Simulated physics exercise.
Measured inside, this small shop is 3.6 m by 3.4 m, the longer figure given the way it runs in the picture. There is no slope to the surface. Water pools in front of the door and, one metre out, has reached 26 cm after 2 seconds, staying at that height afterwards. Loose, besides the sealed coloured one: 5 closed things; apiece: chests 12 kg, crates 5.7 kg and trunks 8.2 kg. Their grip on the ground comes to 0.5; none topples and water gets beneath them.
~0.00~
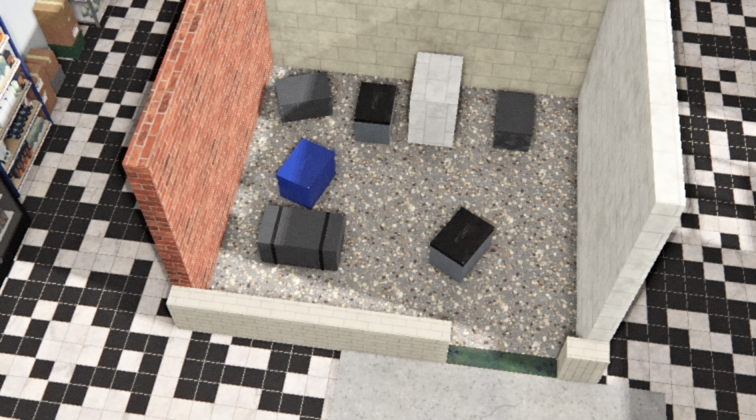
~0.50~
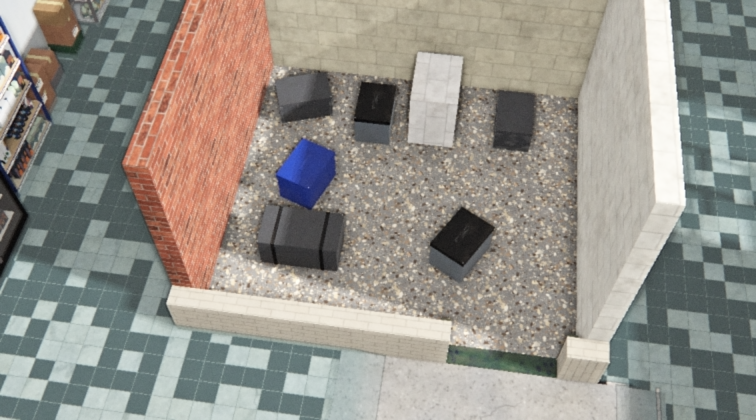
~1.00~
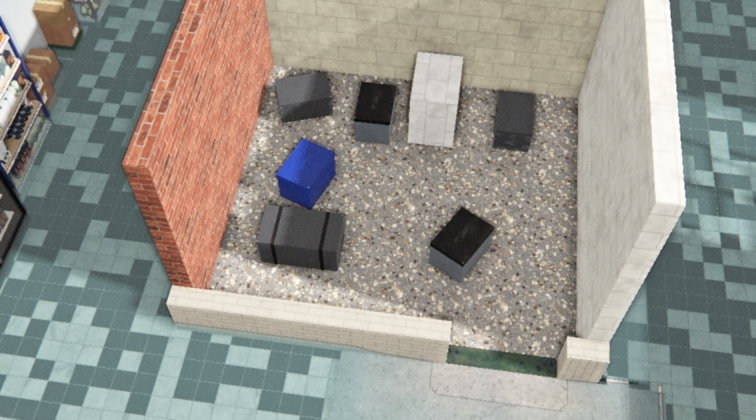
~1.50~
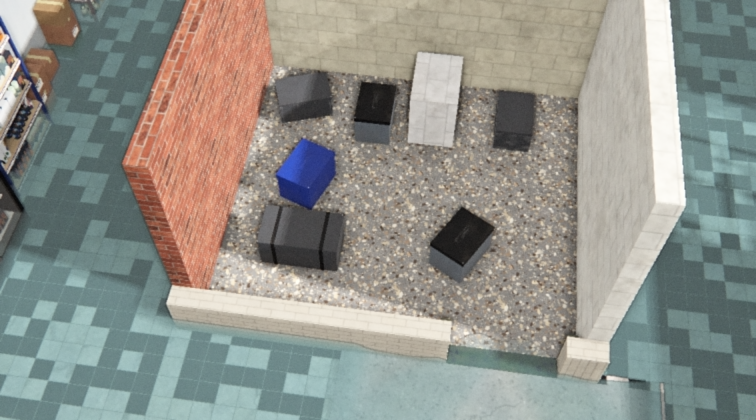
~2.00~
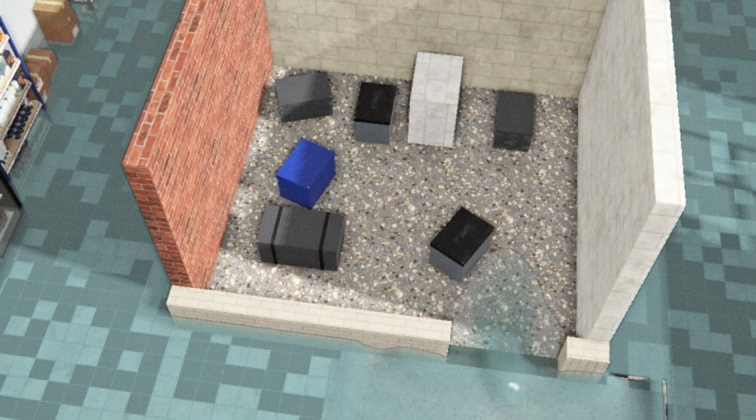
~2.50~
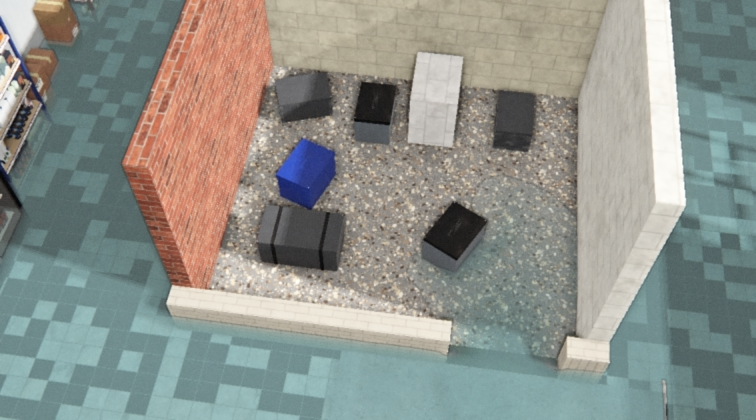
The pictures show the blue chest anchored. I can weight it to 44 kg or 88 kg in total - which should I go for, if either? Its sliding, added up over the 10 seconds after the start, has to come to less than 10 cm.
44 kg will do.
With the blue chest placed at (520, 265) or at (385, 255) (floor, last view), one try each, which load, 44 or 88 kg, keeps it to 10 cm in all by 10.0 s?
Well, first only the heavy mass succeeds, and next the light mass is sufficient.
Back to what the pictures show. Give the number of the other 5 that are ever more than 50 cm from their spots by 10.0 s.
It adds up to 4.
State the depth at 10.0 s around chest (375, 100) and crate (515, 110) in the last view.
Around 15 cm and 18 cm.
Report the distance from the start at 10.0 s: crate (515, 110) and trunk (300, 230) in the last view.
The first is 50 cm from its start, the second 140 cm.
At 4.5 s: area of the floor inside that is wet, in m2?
Around 8.5 m2 of it.
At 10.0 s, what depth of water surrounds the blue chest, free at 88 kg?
Close to 12 cm deep.
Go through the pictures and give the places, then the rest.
In the first frame, the blue chest at (306, 163), on the bottom; 0.0 m2 under water; 0 of 6 have shifted.
In the second frame, the blue chest at (306, 163) rests on the ground; 0.0 m2 under water; 0 of 6 have shifted.
In the third frame, the blue chest at (306, 163) rests on the ground; 0.0 m2 under water; 0 of 6 have shifted.
In the fourth frame, the blue chest at (306, 163) rests on the ground; 0.1 m2 under water; 0 of 6 have shifted.
In the fifth frame, the blue chest at (306, 163), on the bottom; 0.8 m2 under water; 0 of 6 have shifted.
In the sixth frame, the blue chest at (306, 163) rests on the ground; water covers 2.5 m2; 1 of 6 have shifted.
After 3.5 s the blue chest would be 0 cm from its start with 44 kg and 0 cm from its start with 88 kg; 1 cm of water round it then.
After 4.5 s the blue chest would be 0 cm from its start with 44 kg and 0 cm from its start with 88 kg; 3 cm of water round it then.
After 7.0 s the blue chest would be 0 cm from its start with 44 kg and 0 cm from its start with 88 kg; 7 cm of water round it then.
After 10.0 s the blue chest would be 0 cm from its start with 44 kg and 0 cm from its start with 88 kg; 12 cm of water round it then.
